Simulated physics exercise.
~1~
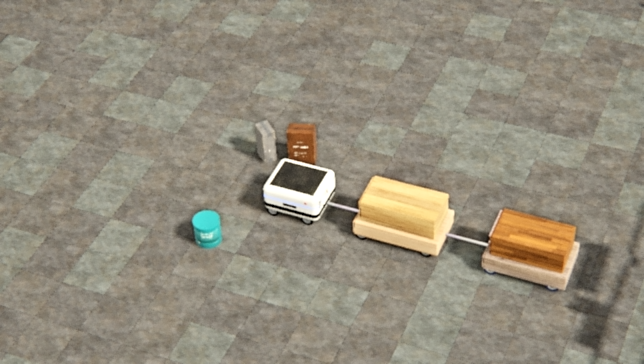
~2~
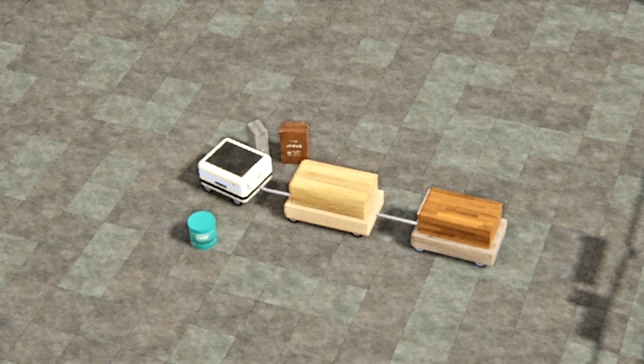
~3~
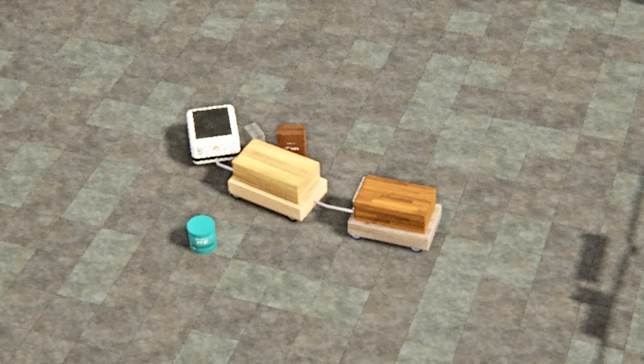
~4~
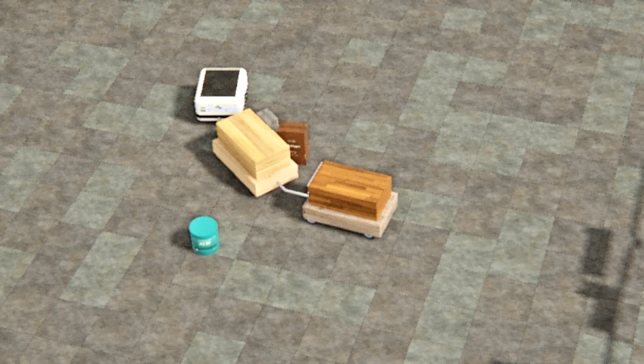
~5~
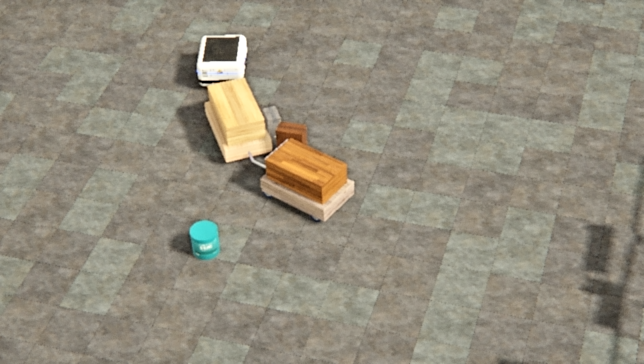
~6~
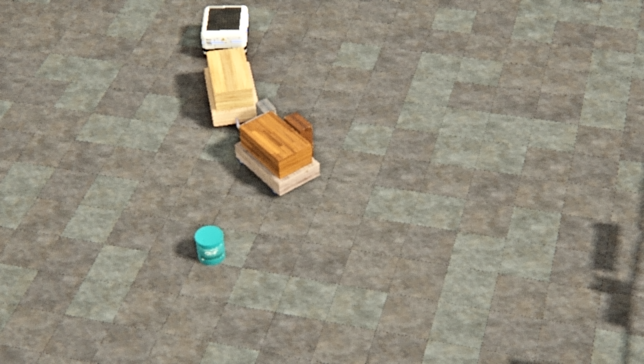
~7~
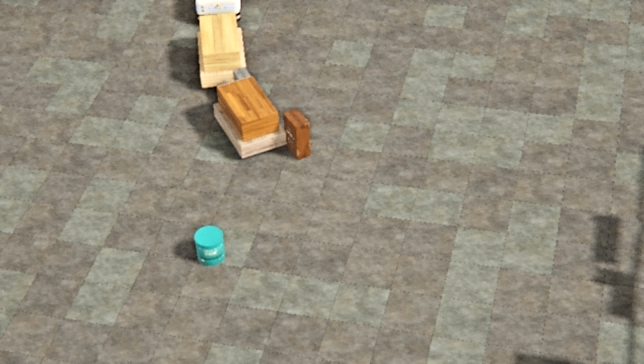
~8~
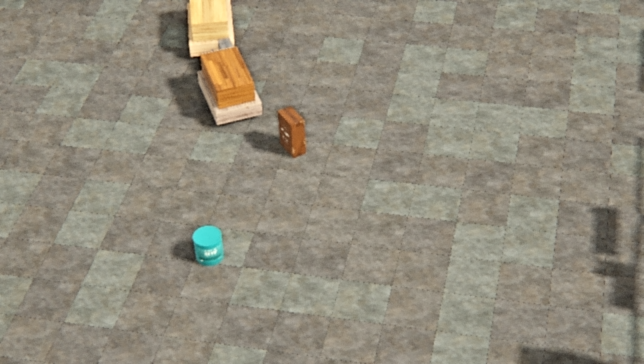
On a patchy tiled floor, a white tug pulling two carts turns away, shoving two boxes.
